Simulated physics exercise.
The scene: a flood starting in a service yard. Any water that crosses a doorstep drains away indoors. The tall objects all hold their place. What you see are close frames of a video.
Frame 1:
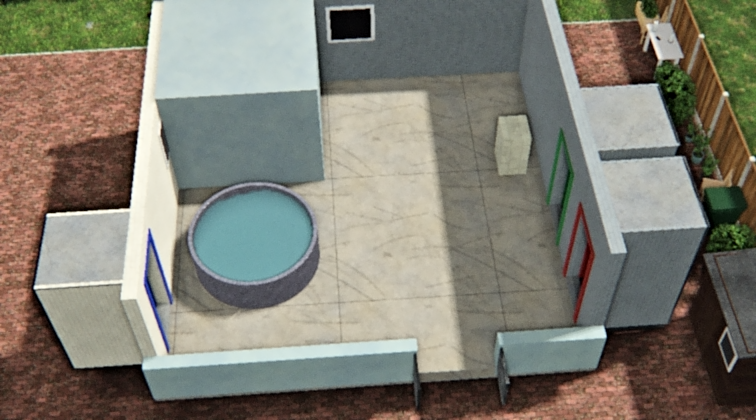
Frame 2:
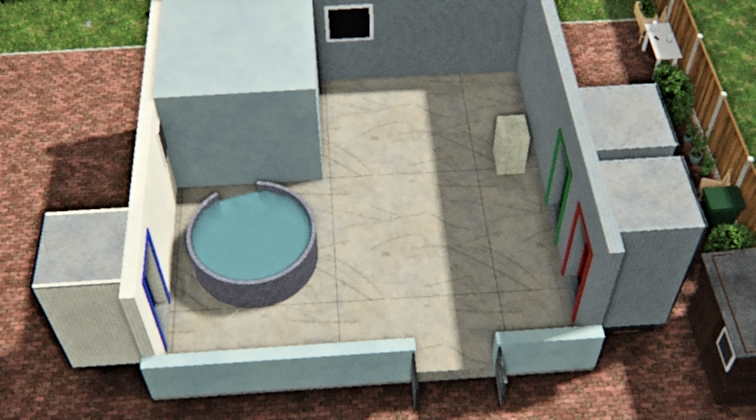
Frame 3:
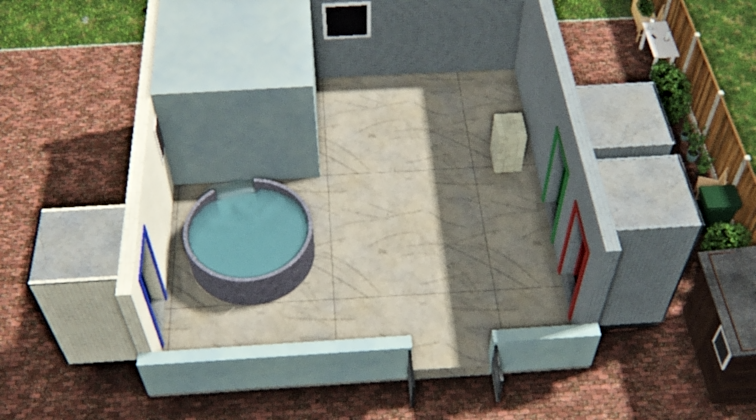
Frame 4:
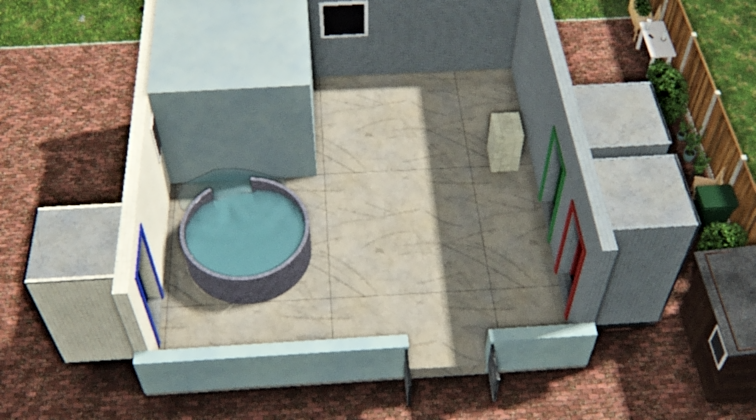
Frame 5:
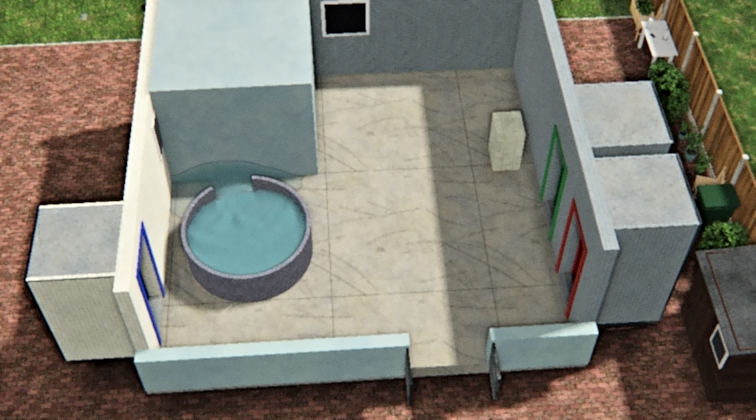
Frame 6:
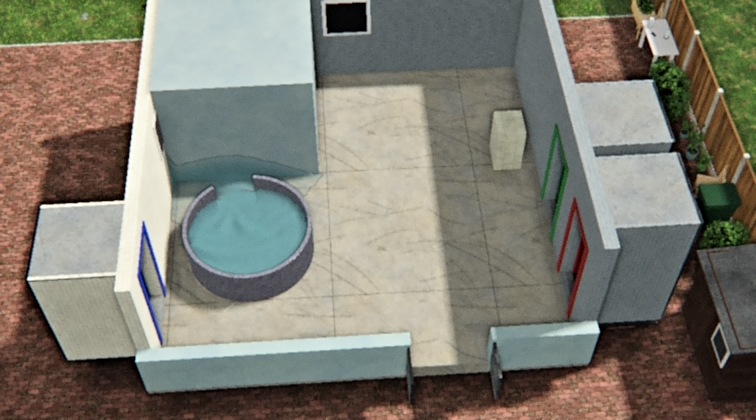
At the start, a round pool of still water stands whole in a walled yard beside a tall pale-blue block. A gap opens in the pool's far rim, and water pours out through it, spreading across the floor behind the pool and along the block's base.
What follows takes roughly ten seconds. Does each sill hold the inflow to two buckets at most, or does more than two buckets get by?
My prediction: The red door will receive over two buckets, the blue door will receive two buckets or fewer, the green door will receive over two buckets.
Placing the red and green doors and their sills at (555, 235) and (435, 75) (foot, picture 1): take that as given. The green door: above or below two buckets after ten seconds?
The green door falls short.
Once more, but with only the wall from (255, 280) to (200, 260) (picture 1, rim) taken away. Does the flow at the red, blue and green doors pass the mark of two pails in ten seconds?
Well, the red door gets past it, then the blue door gets past it, and the green door gets past it.
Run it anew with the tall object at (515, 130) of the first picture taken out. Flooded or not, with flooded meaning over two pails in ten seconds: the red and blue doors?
Red: Tops the limit; blue: Remains below.
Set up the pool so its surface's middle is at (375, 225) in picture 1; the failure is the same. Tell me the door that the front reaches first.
That's the blue-painted one.
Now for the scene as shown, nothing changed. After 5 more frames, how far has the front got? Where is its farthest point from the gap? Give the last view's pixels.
Roughly (396, 175).
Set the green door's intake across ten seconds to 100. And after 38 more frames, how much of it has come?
Near 35 in a hundred.
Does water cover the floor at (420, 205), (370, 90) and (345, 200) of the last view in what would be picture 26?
First spot inundated, second not wet, third inundated.
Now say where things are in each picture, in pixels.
In the first picture, the round pool at (253, 234) is whole and still.
In the second picture, water pours out on the round pool's far side and has run to a hidden place.
In the third picture, water pours out on the round pool's far side and has run to a hidden place.
In the fourth picture, water pours out on the round pool's far side and has run to (186, 183).
In the fifth picture, water pours out on the round pool's far side and has run to (173, 182).
In the sixth picture, water pours out on the round pool's far side and has run to (319, 175).
A moment on, water covers 15 % of the floor; the red door not reached, the blue door not reached, the green door not reached.
Next, water covers 30 % of the floor; the red door not reached, the blue door wet at the sill, nothing in, the green door not reached.
Then, water covers 55 % of the floor; the red door not reached, the blue door wet at the sill, nothing in, the green door under two buckets in.
Later, water covers 75 % of the floor; the red door under two buckets in, the blue door under two buckets in, the green door over two buckets in.
In the end, water covers 80 % of the floor; the red door far over two buckets in, the blue door under two buckets in, the green door far over two buckets in.
